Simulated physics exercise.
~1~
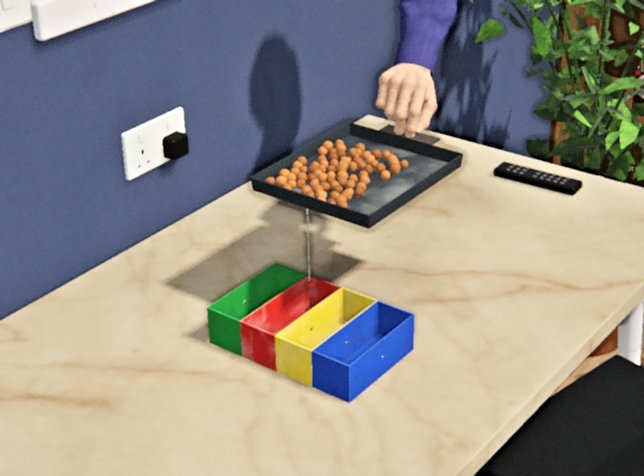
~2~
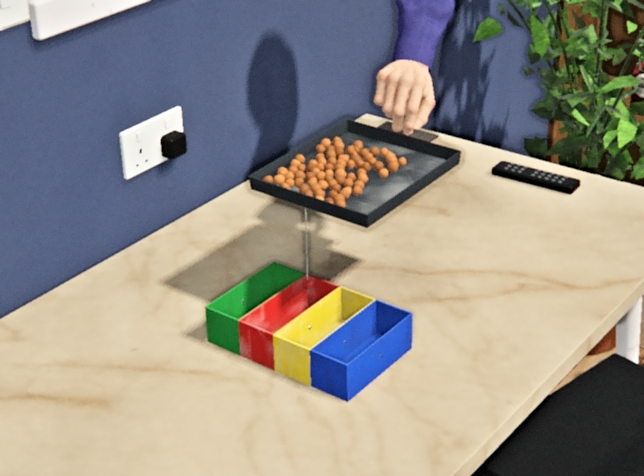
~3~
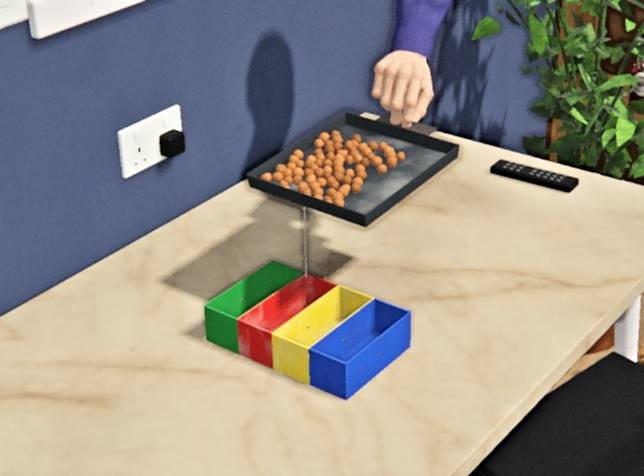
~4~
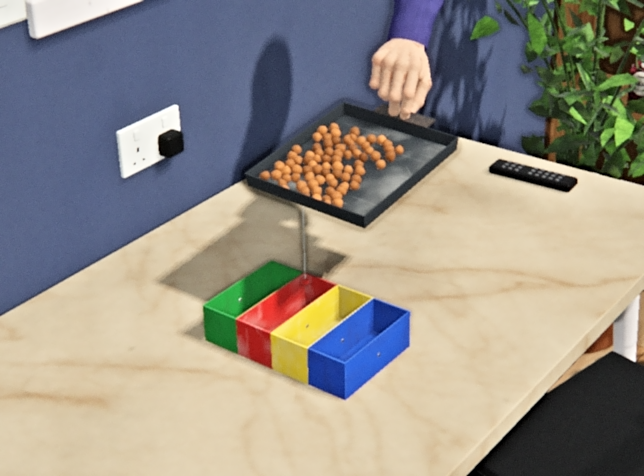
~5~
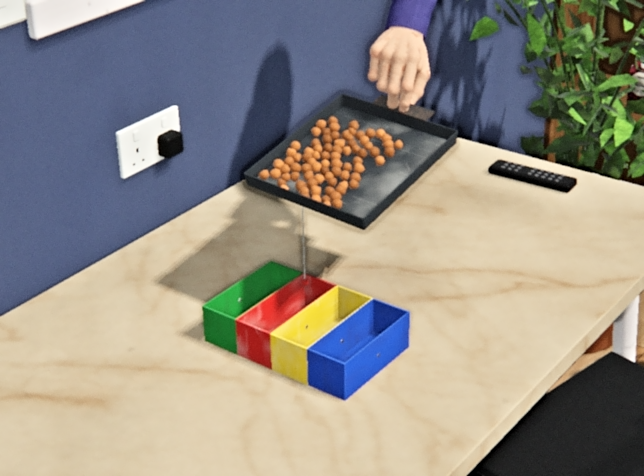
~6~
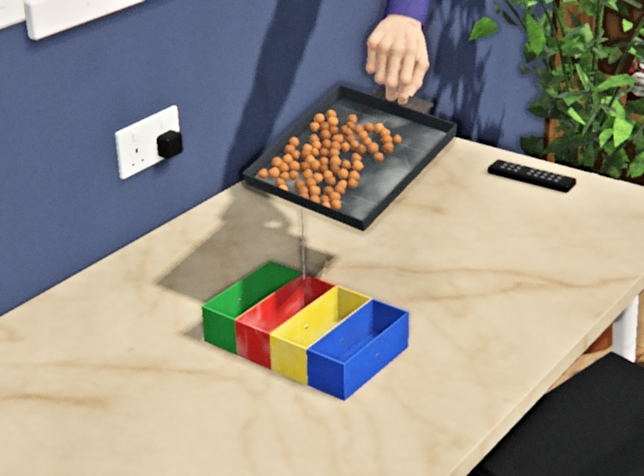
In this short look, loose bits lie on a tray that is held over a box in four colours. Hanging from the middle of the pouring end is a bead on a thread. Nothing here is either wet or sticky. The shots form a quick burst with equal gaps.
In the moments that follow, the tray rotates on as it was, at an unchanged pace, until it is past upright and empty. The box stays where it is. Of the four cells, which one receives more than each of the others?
The yellow cell receives the most.
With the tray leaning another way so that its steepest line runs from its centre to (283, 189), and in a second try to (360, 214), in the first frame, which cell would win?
First try: Green. Second try: That yellow cell.
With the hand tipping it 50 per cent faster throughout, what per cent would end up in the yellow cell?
It would be close to 40 per cent.
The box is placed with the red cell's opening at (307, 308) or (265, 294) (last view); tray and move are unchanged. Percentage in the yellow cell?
Respectively 40 percent and 30 percent.
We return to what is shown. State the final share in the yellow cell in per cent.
Close to 40 in every hundred pieces.
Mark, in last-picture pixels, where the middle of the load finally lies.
Around (318, 349), give or take.
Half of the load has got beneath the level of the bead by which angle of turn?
Somewhere near 115°.
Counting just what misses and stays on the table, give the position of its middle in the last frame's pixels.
Roughly at (216, 434).
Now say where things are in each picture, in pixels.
In the first frame, corners of the pouring end at (253, 177) and (369, 215), level; middle of the load at (331, 176), hazelnuts; bead on its thread at (310, 284); green cell at (225, 328); red cell at (259, 343); yellow cell at (294, 358); blue cell at (331, 373).
In the second frame, corners of the pouring end at (251, 176) and (367, 214), level; middle of the load at (329, 174).
In the third frame, corners of the pouring end at (249, 174) and (365, 214), tipped barely, lowest at the right corner; middle of the load at (327, 171).
In the fourth frame, corners of the pouring end at (247, 173) and (364, 215), tipped a little, lowest at the right corner; middle of the load at (326, 167).
In the fifth frame, corners of the pouring end at (246, 173) and (363, 218), tipped a little, lowest at the right corner; middle of the load at (325, 164).
In the sixth frame, corners of the pouring end at (245, 173) and (362, 220), tipped a little, lowest at the right corner; middle of the load at (323, 162); green cell at (220, 327); red cell at (254, 341); yellow cell at (289, 356); blue cell at (326, 371).
Soon after the last picture, tray tipped steeply; all on the tray.
A little later, tray tipped right over; all on the tray.
Later still, tray tipped past a quarter turn; about a third in the yellow cell; about a quarter in the blue cell; about a quarter in the red cell; a stray few in the green cell; about a quarter falling or outside the box.
At rest, tray tipped past a quarter turn; about a third in the yellow cell; about a quarter in the blue cell; about a quarter in the red cell; a stray few in the green cell; about a quarter outside the box.
